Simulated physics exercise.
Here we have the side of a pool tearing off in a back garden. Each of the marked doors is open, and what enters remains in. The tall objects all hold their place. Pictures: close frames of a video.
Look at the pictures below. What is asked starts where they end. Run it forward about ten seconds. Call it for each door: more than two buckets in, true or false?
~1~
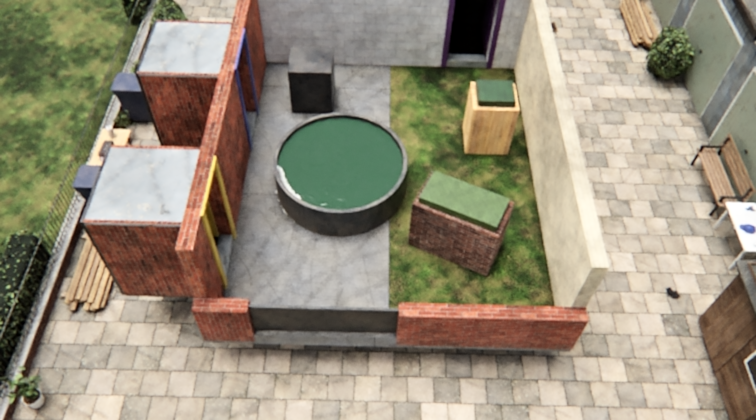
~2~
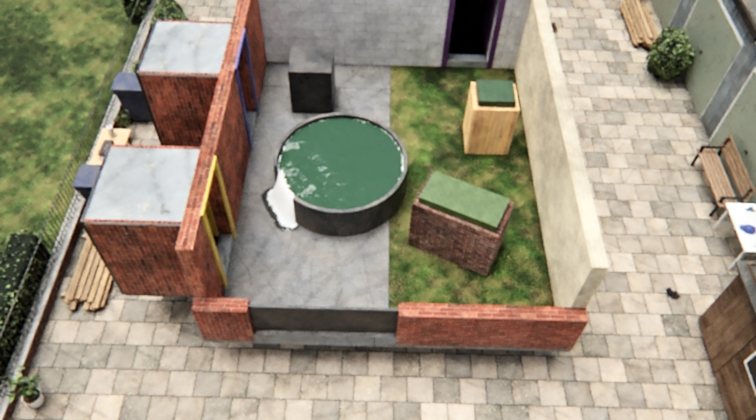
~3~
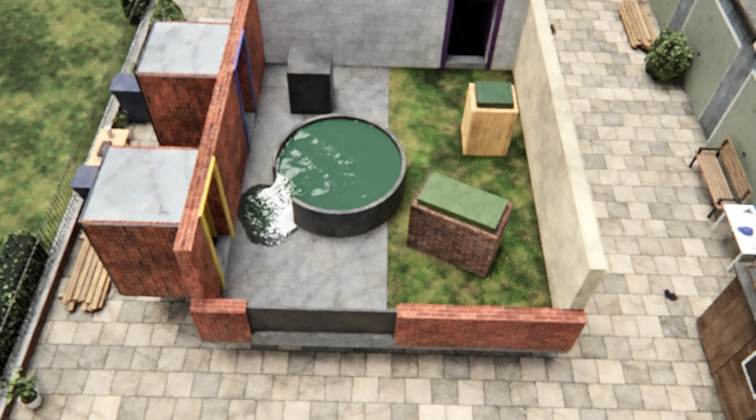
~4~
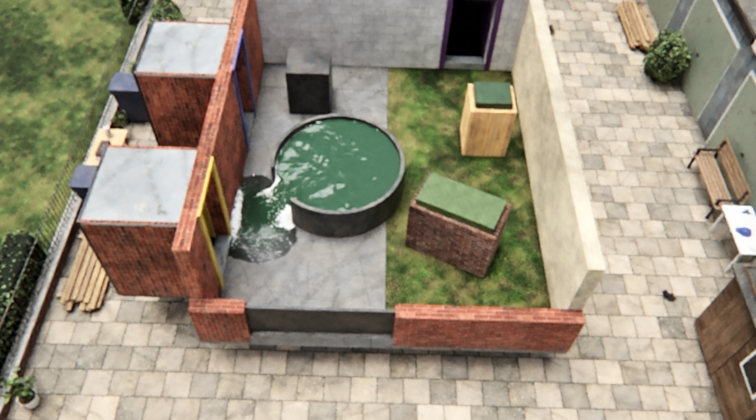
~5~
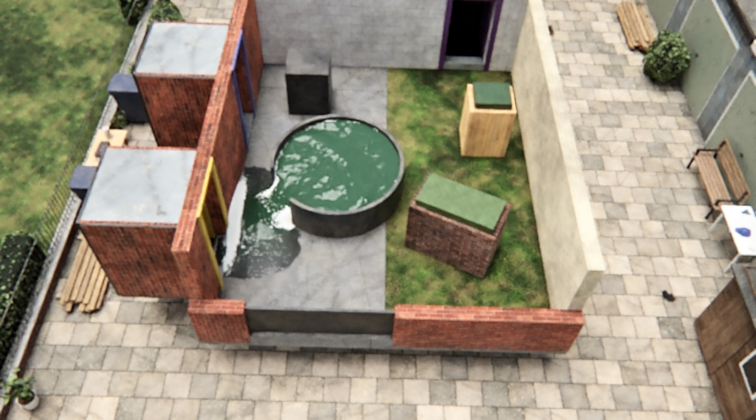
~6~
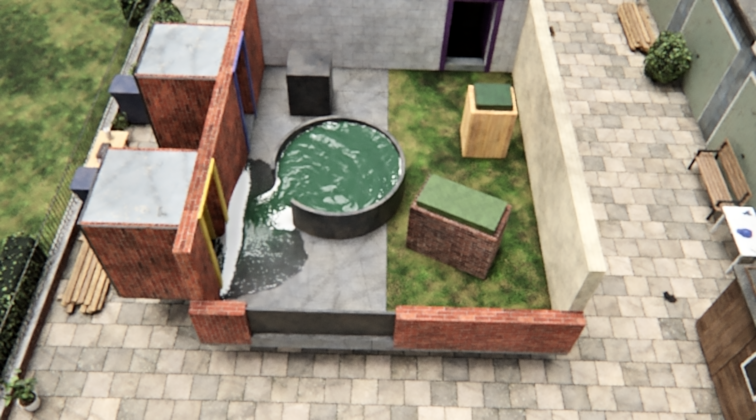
Blue door false, yellow door true, purple door false.
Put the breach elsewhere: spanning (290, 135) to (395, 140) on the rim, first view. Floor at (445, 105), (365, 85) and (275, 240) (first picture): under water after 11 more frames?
Submerged, submerged, bone-dry.
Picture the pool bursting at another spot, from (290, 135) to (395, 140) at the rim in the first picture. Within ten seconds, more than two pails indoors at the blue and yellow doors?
As it plays out, the blue door rises above and the yellow door remains below.
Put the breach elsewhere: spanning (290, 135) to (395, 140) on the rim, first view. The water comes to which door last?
Last: The one in yellow.
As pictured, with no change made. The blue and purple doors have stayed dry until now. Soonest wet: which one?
It's the one in blue.
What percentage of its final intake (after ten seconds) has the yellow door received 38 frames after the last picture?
It works out at roughly 95 percent of the ten-second total.
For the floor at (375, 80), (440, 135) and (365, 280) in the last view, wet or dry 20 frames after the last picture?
Point by point: Not yet wet, not yet wet, inundated.
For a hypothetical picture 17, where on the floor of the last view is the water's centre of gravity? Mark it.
Point: (312, 208).
A moment on, water covers 15 % of the floor; the blue door wet at the sill, nothing in, the yellow door under two buckets in, the purple door not reached.
Next, water covers 30 % of the floor; the blue door wet at the sill, nothing in, the yellow door over two buckets in, the purple door not reached.
Then, water covers 50 % of the floor; the blue door wet at the sill, nothing in, the yellow door over two buckets in, the purple door not reached.
Later, water covers 80 % of the floor; the blue door wet at the sill, nothing in, the yellow door far over two buckets in, the purple door not reached.
In the end, water covers 100 % of the floor; the blue door wet at the sill, nothing in, the yellow door far over two buckets in, the purple door wet at the sill, nothing in.
